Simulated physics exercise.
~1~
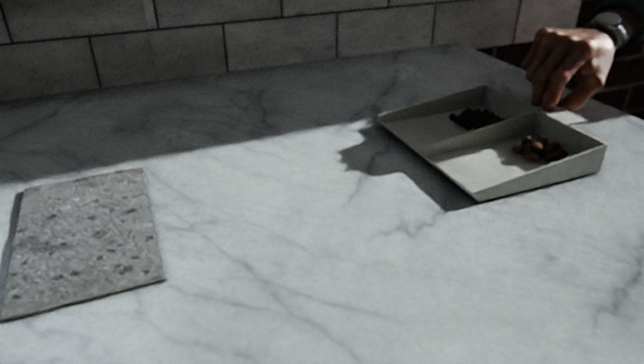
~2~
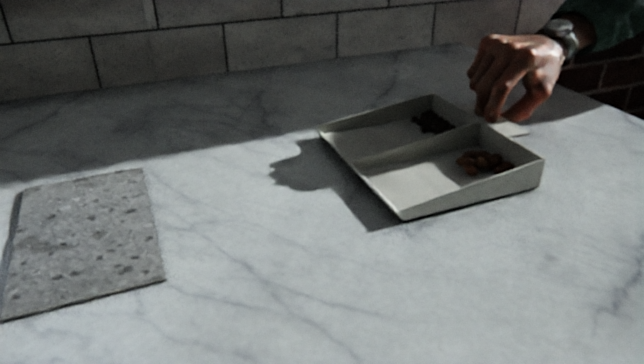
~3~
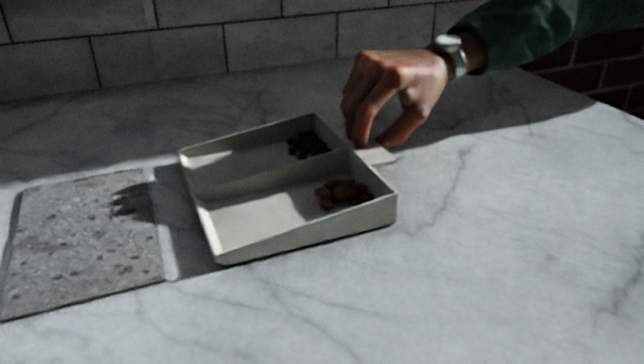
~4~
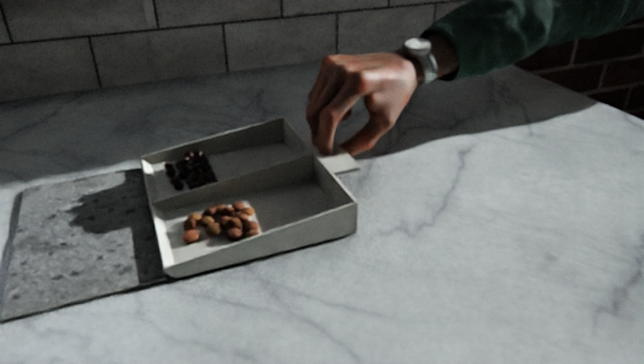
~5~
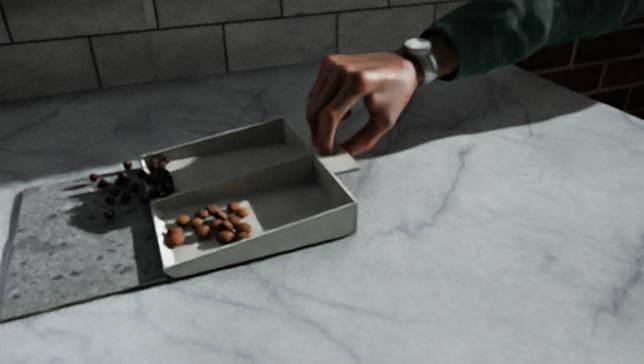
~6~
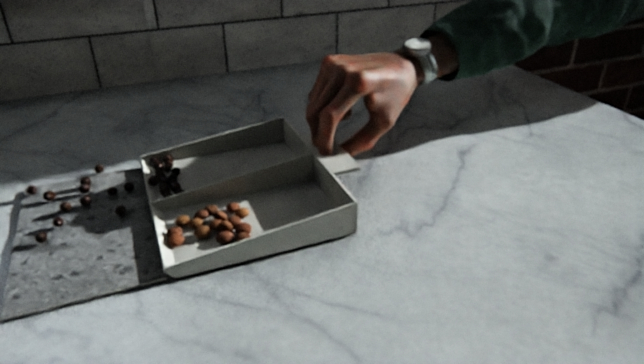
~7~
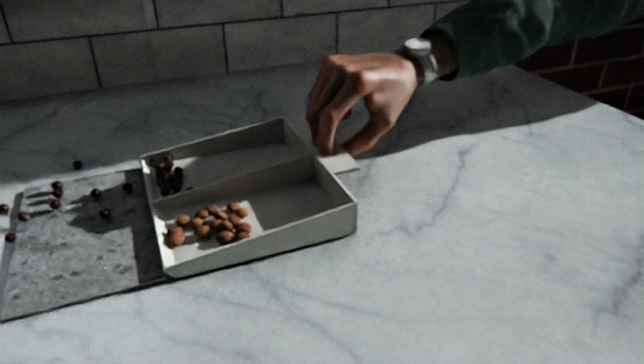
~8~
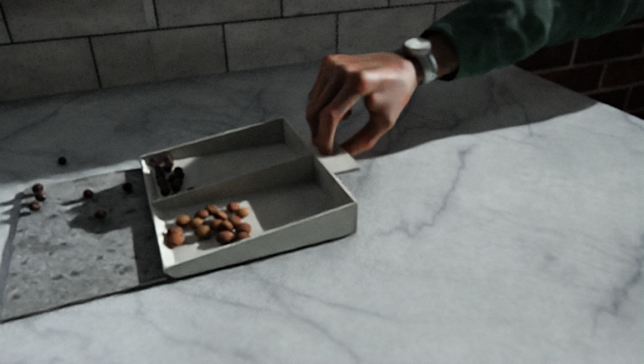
Divided grey tray pushed left by a hand stopping against a stone slab, some dark berries spilling out while brown nuts stay inside.
